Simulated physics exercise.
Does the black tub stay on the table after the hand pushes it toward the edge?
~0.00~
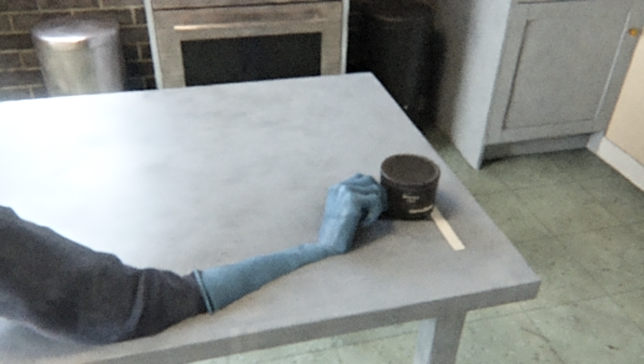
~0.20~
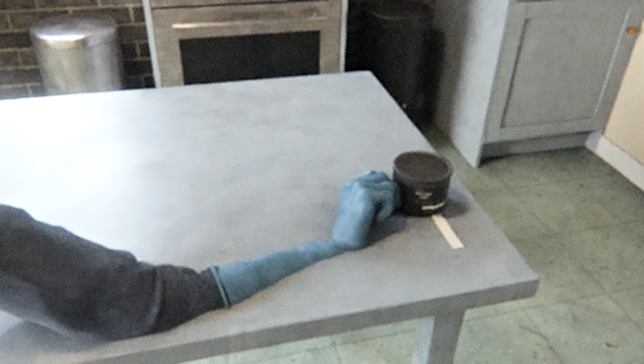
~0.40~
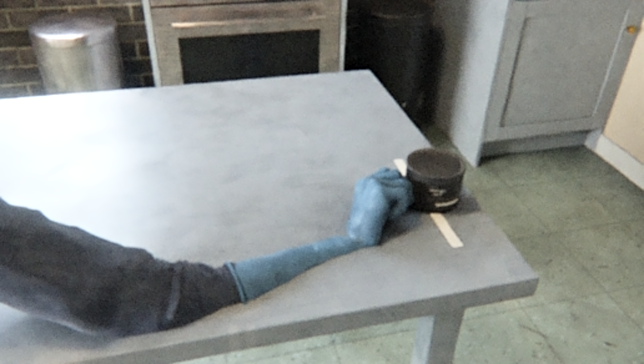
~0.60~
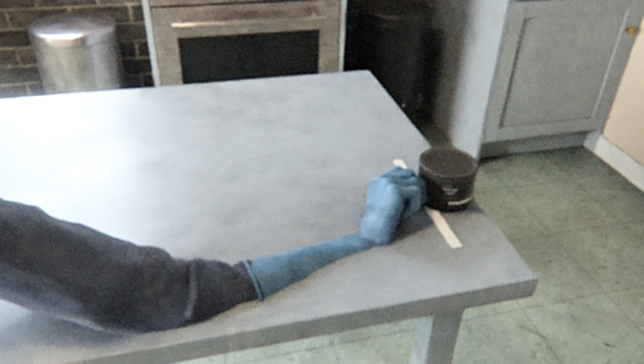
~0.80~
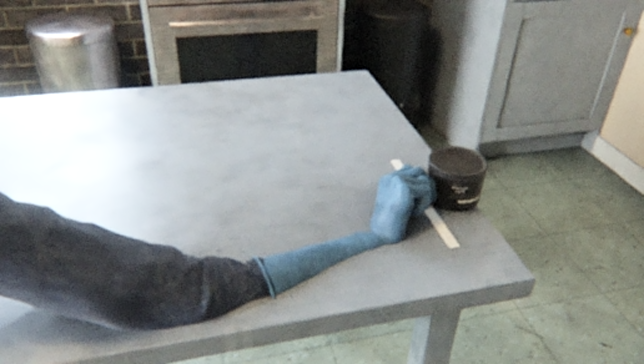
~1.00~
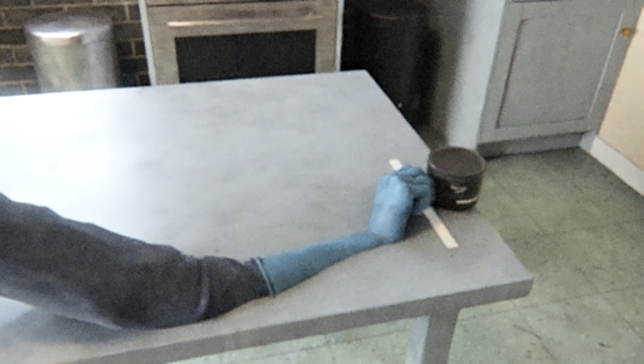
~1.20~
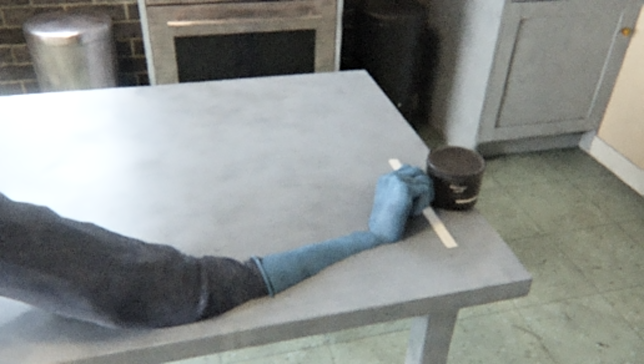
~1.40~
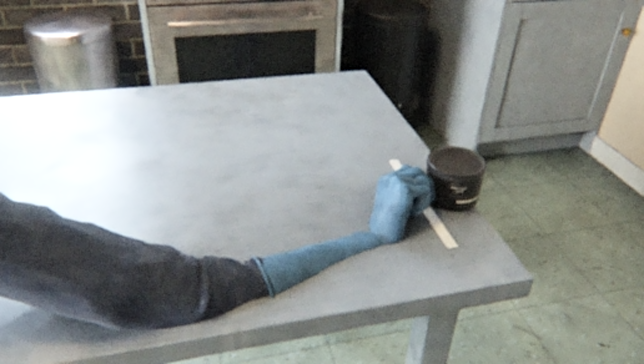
Yes, the black tub stays on the table. It comes to rest upright at the right edge once the gloved hand stops pushing.
